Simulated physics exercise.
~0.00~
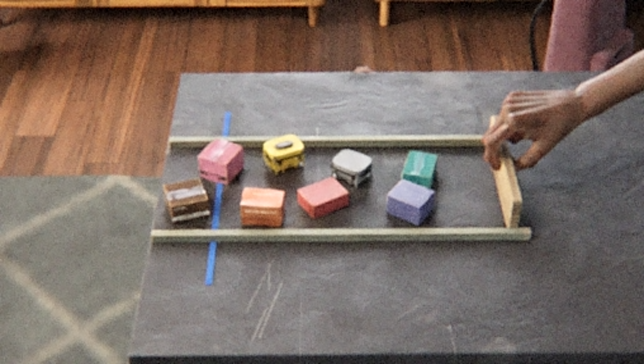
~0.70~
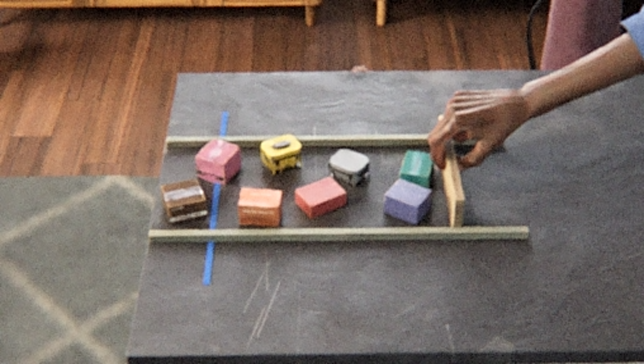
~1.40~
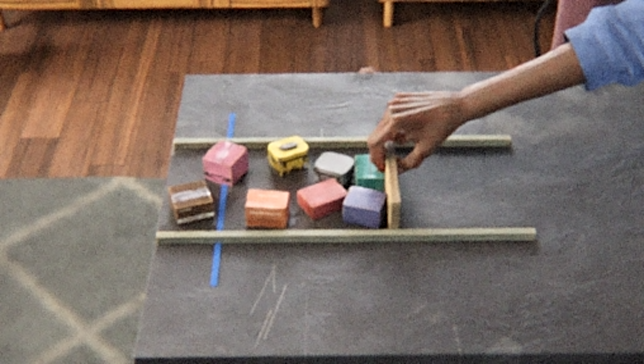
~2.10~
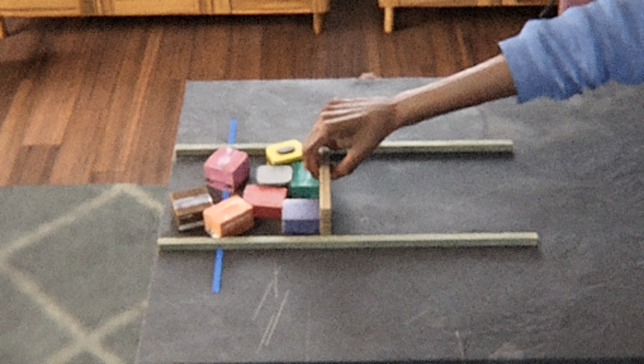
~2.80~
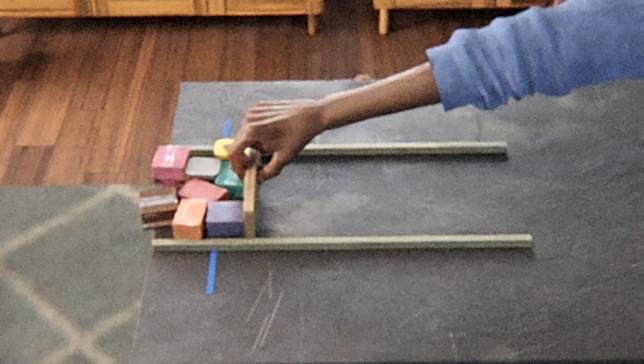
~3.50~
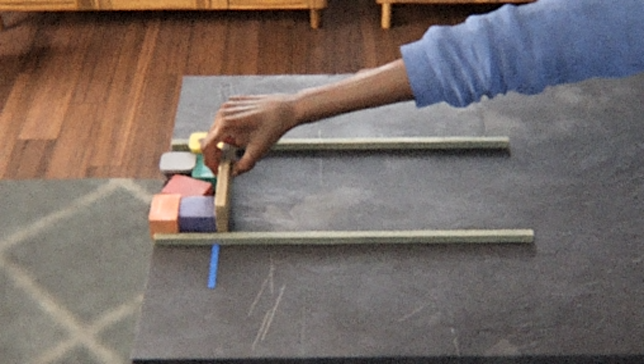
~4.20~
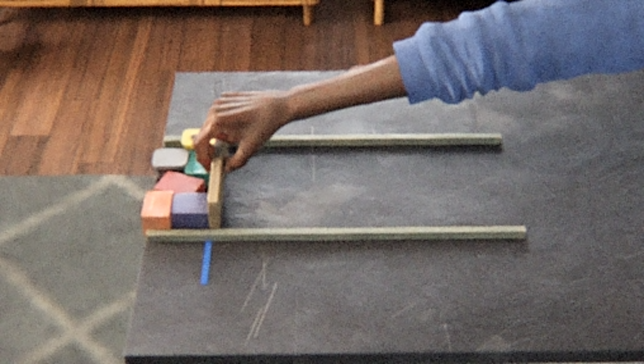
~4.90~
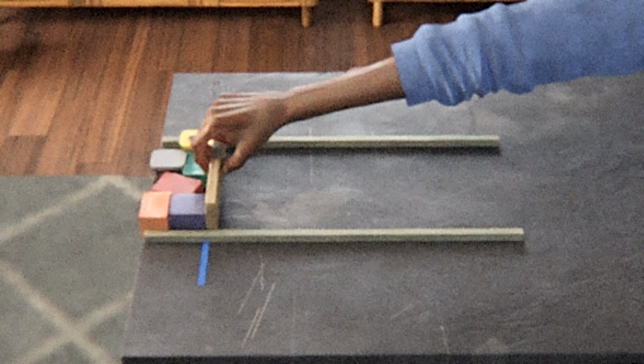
A hand pushed a small board leftward between two rails, bunching colorful little blocks together at the table's left edge, and stopped around the blue tape; the pink and brown ones fell off, while the others stayed crowded against the board.
